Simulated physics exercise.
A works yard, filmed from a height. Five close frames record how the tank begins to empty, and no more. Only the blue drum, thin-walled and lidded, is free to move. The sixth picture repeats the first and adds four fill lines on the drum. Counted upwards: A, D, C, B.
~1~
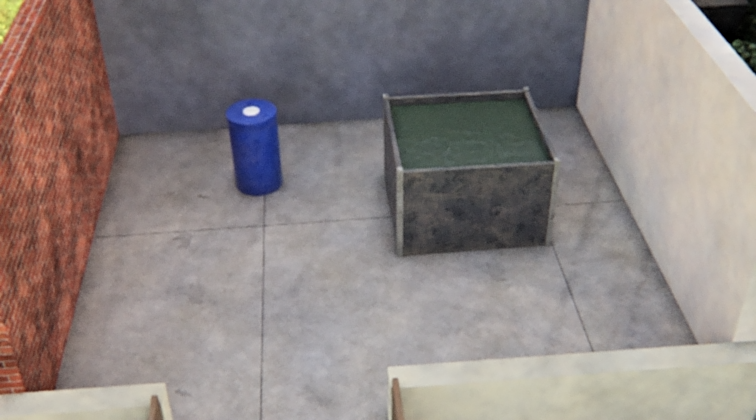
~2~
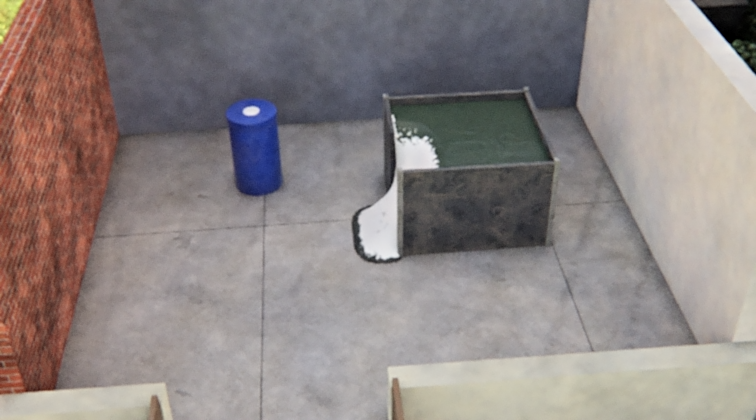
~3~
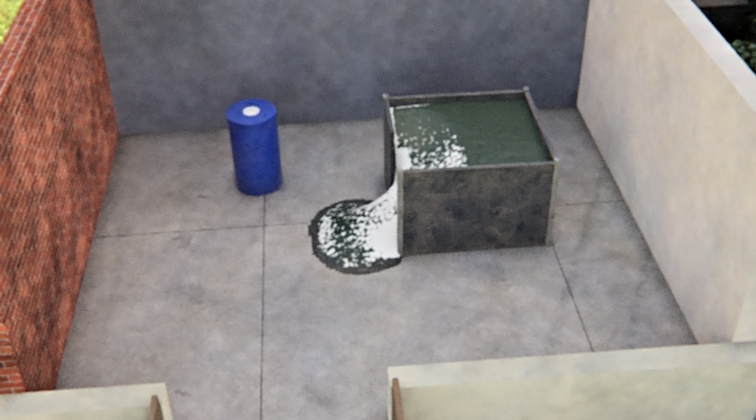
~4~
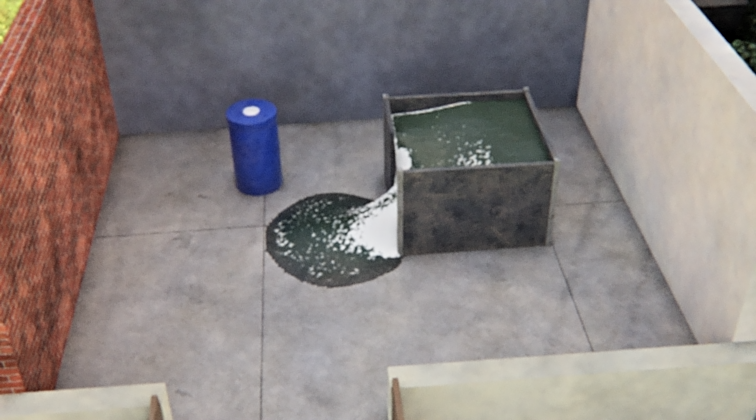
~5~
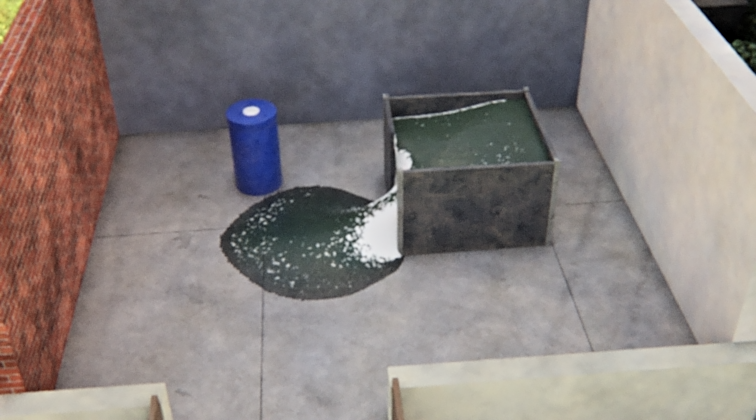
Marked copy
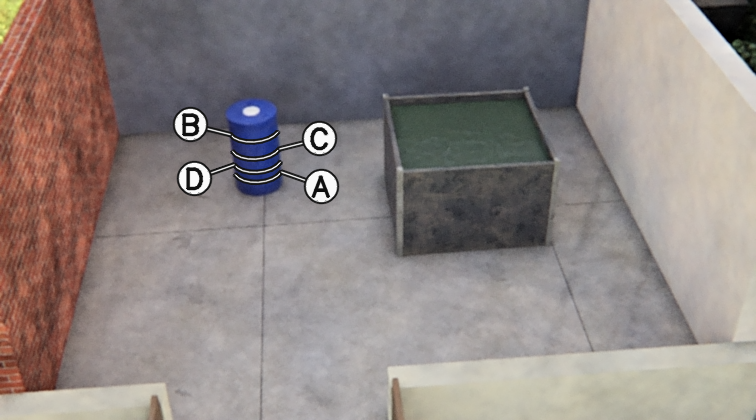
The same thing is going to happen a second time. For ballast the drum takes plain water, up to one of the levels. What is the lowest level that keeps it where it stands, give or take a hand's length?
I would pick level A.
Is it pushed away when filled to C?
No.
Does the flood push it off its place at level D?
No, not at all.
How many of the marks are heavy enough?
All of them.
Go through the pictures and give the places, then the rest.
Lid of the blue drum at (252, 112); tank full, its middle at (467, 135); open gate at (277, 379).
Water covers 1 % of the ground and is seen nearest the drum at (364, 212).
Water covers 3 % of the ground and is seen nearest the drum at (322, 217).
Water covers 6 % of the ground and is seen nearest the drum at (286, 213).
Lid of the blue drum at (252, 112); water covers 10 % of the ground and is seen nearest the drum at (274, 200).
On the marked copy, A at (258, 182); B at (253, 141); C at (255, 159); D at (257, 172); from the bottom up A, D, C, B.
If A is chosen, it shifts by a finger or two and stays.
If B is chosen, it does not move.
If C is chosen, it does not move.
If D is chosen, it does not move.
